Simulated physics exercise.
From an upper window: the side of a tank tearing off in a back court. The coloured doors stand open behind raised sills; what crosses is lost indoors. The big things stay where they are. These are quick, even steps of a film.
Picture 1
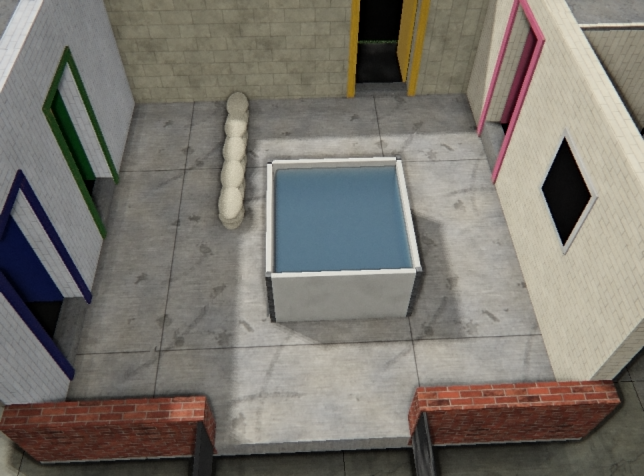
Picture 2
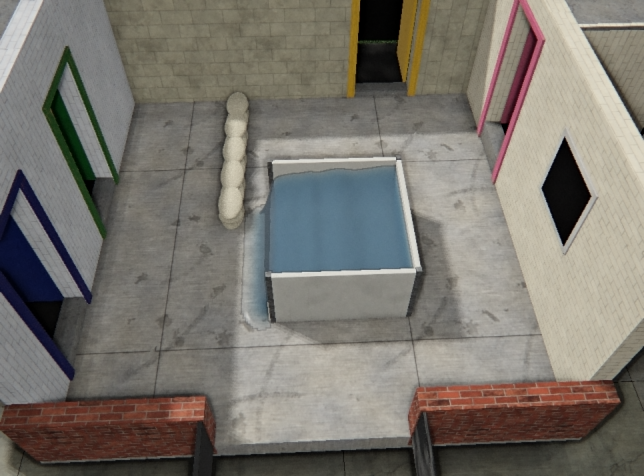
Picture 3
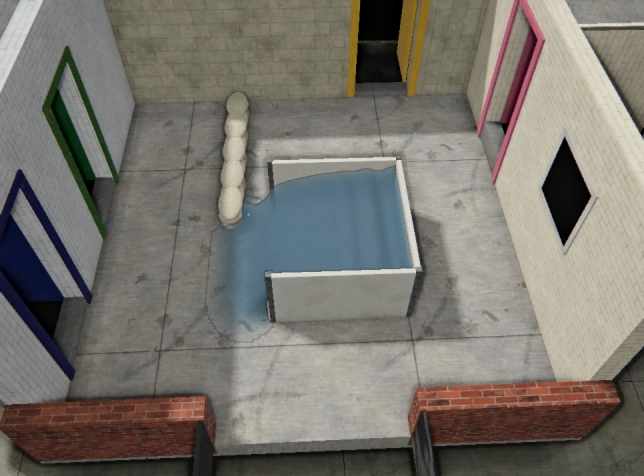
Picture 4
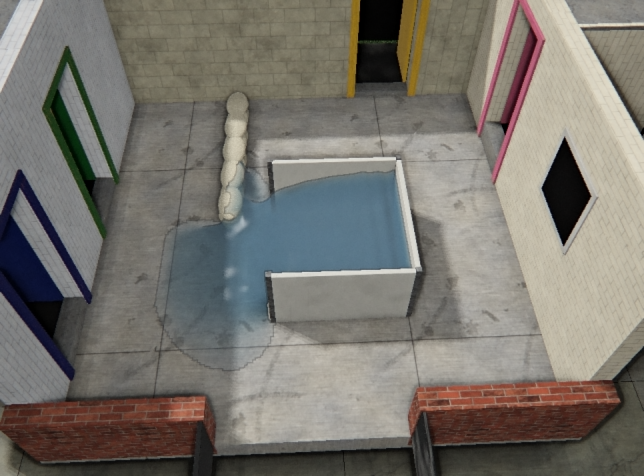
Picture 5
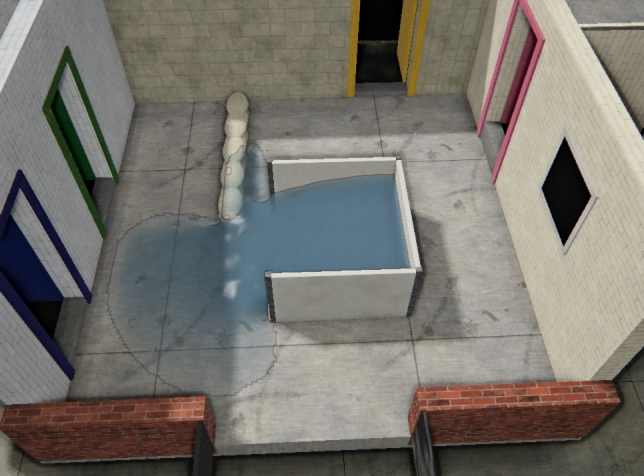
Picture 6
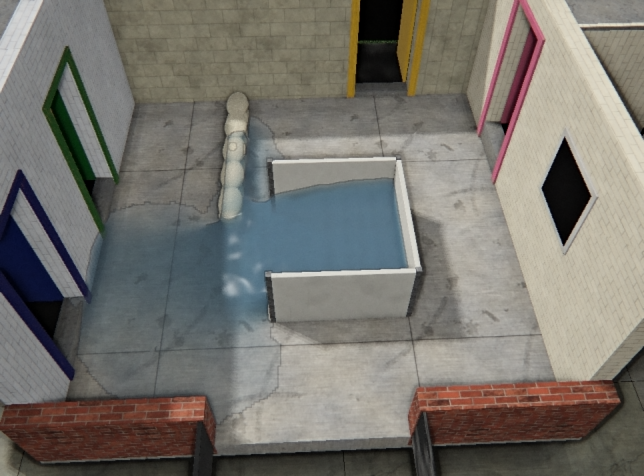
Water burst from the left side of a square tank in a walled courtyard, poured past the end of a row of sandbags, and spread widely over the paving to the left wall.
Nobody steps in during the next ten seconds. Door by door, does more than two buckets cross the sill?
One by one: The green door takes more than that; the blue door takes more than that; the yellow door stays under that; the pink door stays under that.
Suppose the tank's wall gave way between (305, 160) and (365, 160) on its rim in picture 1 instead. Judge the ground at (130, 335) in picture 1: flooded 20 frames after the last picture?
There: Free of water.
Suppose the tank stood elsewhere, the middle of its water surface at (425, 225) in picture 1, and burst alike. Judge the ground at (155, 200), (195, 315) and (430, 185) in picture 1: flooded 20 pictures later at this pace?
One after the other: Covered, flooded, no water.
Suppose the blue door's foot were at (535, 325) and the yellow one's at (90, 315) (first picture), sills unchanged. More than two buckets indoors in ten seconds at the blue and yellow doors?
Blue is under, yellow goes over.
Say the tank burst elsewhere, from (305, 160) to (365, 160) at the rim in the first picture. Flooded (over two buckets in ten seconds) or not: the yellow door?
Then: Yellow goes over.
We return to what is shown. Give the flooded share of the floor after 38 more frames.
Some 90 per cent.
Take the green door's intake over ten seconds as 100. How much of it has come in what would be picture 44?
Roughly 100 per cent.
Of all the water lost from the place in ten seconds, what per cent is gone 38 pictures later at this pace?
About 70 per cent.
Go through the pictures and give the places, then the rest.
Still water in the water tank at (339, 217), in the first picture.
The front is at (267, 324), out from the gap at (274, 245), in the second picture.
The front is at (247, 200), out from the gap at (275, 248), in the third picture.
The front is at (249, 170), out from the gap at (275, 251), in the fourth picture.
Water pours out at (275, 251) and has run to (250, 148), in the fifth picture.
The front is at (251, 120), out from the gap at (275, 252), in the sixth picture.
A moment on, water covers 40 % of the floor; the green door under two buckets in, the blue door over two buckets in, the yellow door not reached, the pink door not reached.
Next, water covers 50 % of the floor; the green door over two buckets in, the blue door far over two buckets in, the yellow door wet at the sill, nothing in, the pink door not reached.
Then, water covers 70 % of the floor; the green door over two buckets in, the blue door far over two buckets in, the yellow door wet at the sill, nothing in, the pink door not reached.
Later, water covers 90 % of the floor; the green door over two buckets in, the blue door far over two buckets in, the yellow door wet at the sill, nothing in, the pink door wet at the sill, nothing in.
In the end, water covers 95 % of the floor; the green door over two buckets in, the blue door far over two buckets in, the yellow door wet at the sill, nothing in, the pink door wet at the sill, nothing in.
